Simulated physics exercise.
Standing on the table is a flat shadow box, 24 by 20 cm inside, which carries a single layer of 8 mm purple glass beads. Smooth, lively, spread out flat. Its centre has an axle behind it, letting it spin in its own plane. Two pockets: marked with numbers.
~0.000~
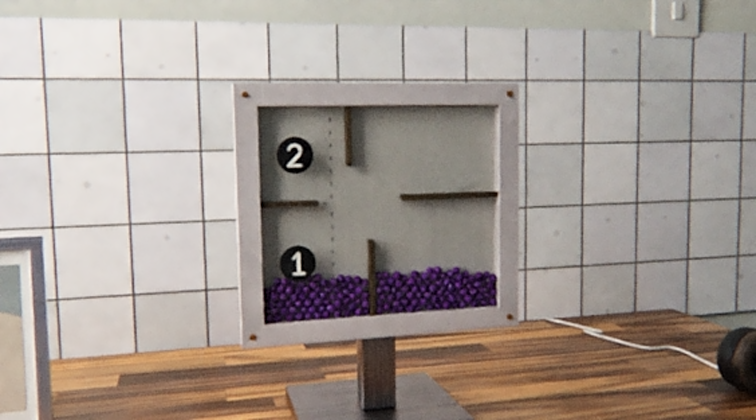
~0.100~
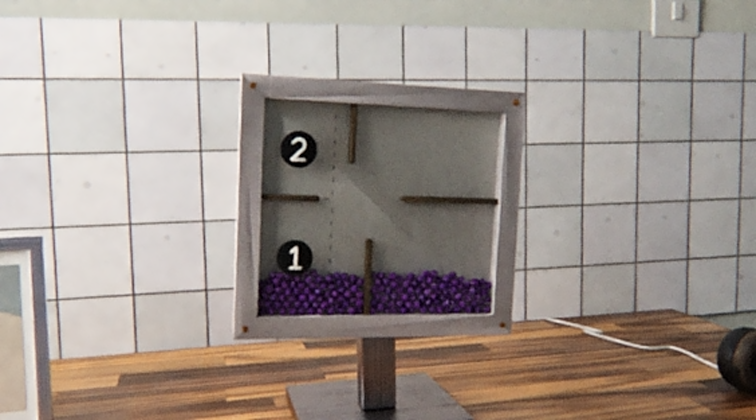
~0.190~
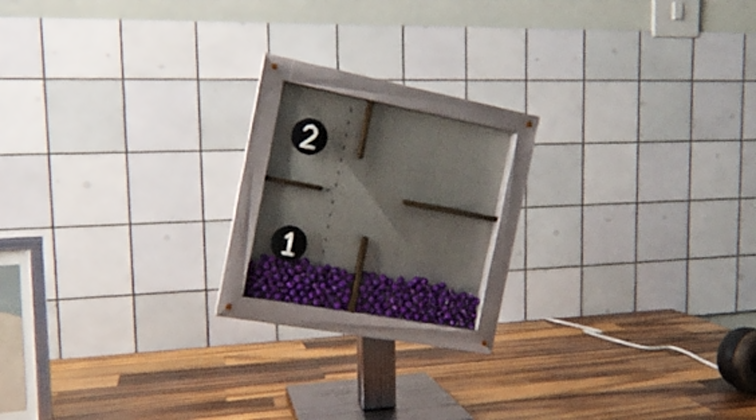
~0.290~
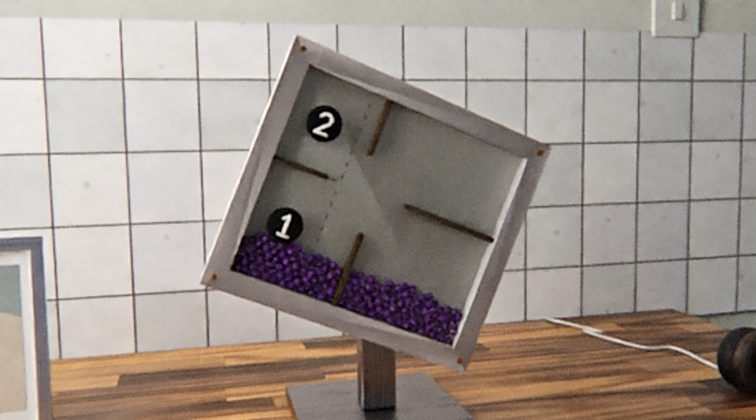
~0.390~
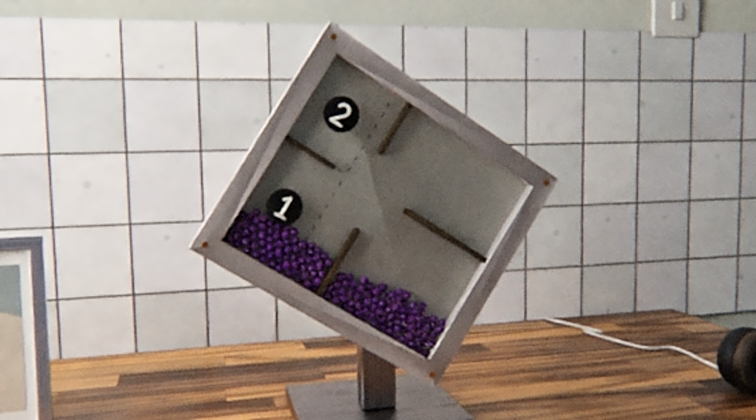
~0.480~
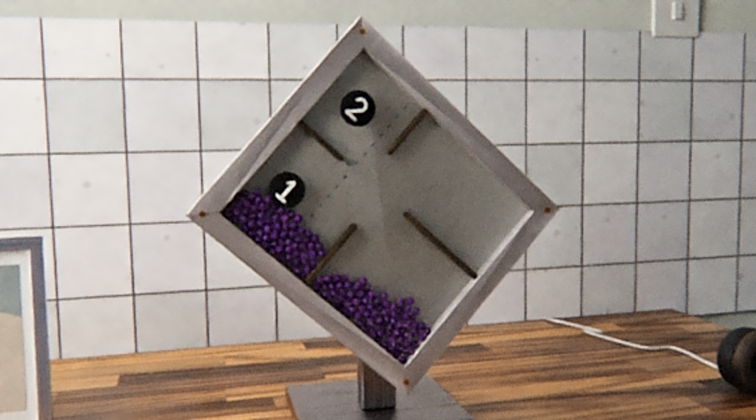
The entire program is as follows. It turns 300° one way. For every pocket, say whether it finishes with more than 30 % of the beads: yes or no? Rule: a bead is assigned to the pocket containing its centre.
Pocket 1: Yes; pocket 2: Yes.
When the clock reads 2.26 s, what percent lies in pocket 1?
Close to 5 % of the load.
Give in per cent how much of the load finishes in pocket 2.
Roughly 50 per cent.
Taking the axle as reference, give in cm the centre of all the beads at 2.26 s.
Offset approx. 3 cm left, 6 cm below.
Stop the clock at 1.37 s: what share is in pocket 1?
I'd say close to 0 in a hundred.
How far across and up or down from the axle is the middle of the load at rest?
Offset approx. 5 cm left, 8 cm below.
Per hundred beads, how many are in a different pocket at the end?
80 %.
By 1.37 s, it stands 135° clockwise; the beads' middle is 6 cm left of and 5 cm below the centre; nothing in the marked areas.
By 2.26 s, it has come round 228° clockwise; the beads' middle is 3 cm left of and 6 cm below the centre; no. 1, 5 %, no. 2, 35 %.
By 3.02 s, it has come round 300° clockwise; the beads' middle is 5 cm left of and 7 cm below the centre; no. 1, 40 %, no. 2, 50 %.
Settled by 3.8 s, it has come round 300° clockwise; no. 1, 50 %, no. 2, 50 %.
